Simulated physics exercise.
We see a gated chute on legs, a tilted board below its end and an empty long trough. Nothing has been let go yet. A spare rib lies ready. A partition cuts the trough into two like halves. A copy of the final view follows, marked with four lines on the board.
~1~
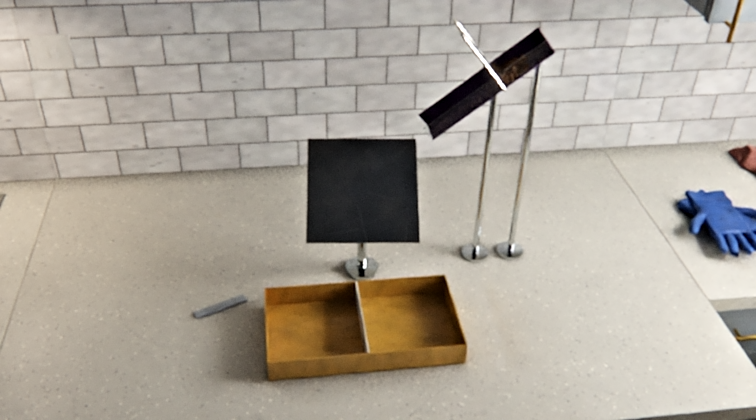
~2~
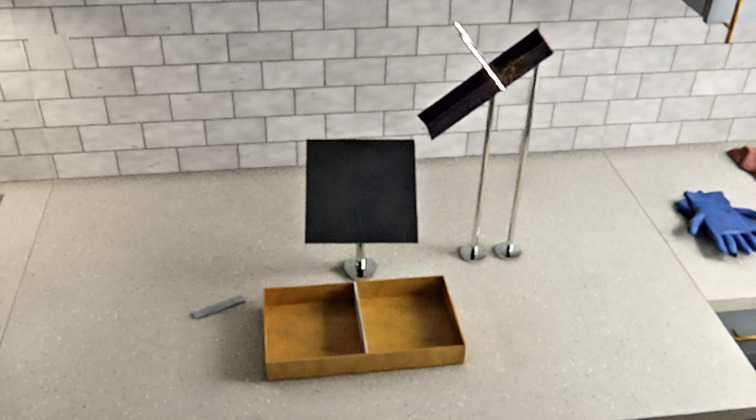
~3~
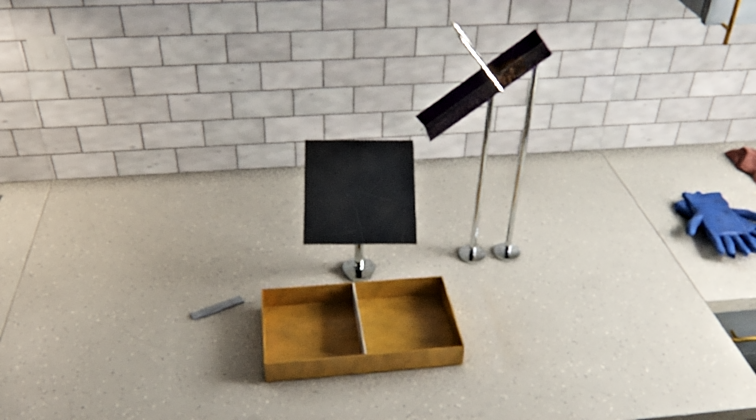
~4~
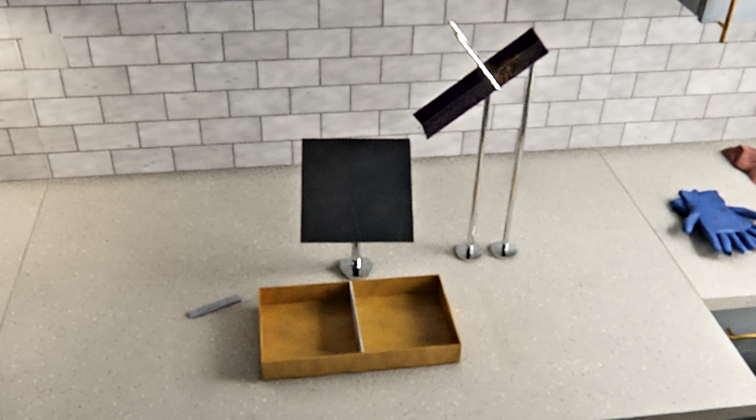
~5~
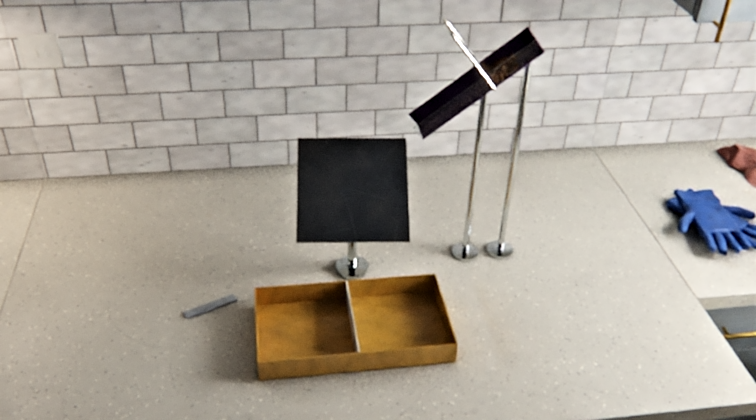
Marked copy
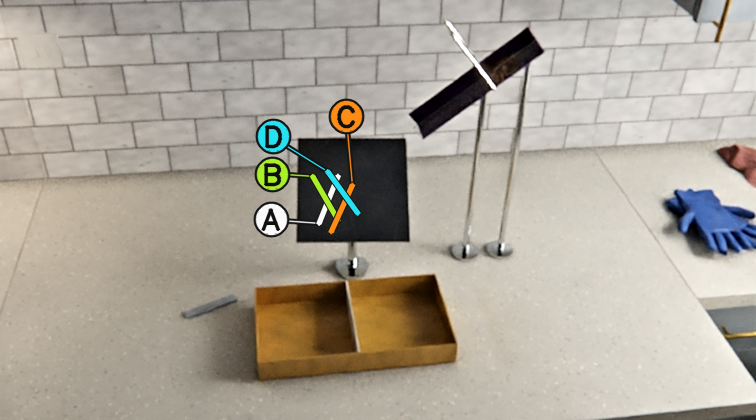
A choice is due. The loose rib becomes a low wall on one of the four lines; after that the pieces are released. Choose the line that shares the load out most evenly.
The answer is line B.
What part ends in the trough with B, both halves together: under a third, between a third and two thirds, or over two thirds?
Over two thirds.
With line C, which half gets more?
The left half.
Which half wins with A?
More lands on the left.
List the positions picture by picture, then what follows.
In the first picture, load behind the gate (507, 69), cereal balls; lip of the chute (430, 133), sloping fairly steeply.
In the second picture, middle of the board (361, 190), tilted fairly steeply; middle of its low edge (362, 243); of its high edge (361, 139).
In the third picture, front corners of the trough (265, 364) and (464, 346); front end of its middle wall (366, 355); gate still shut (485, 68).
In the fourth picture, middle of the load (501, 68); lip (425, 133).
In the fifth picture, middle of the load (497, 68); lip (420, 132).
On the marked copy, line A from (338, 176) to (319, 223); line B from (312, 176) to (338, 220); line C from (352, 185) to (331, 231); line D from (327, 171) to (357, 213).
With A, of what is caught, almost all in the left half, about a tenth in the right.
With B, of what is caught, roughly a third in the left half, roughly two thirds in the right.
With C, of what is caught, the larger part in the left half, about a tenth in the right.
With D, of what is caught, about a tenth in the left half, almost all in the right.
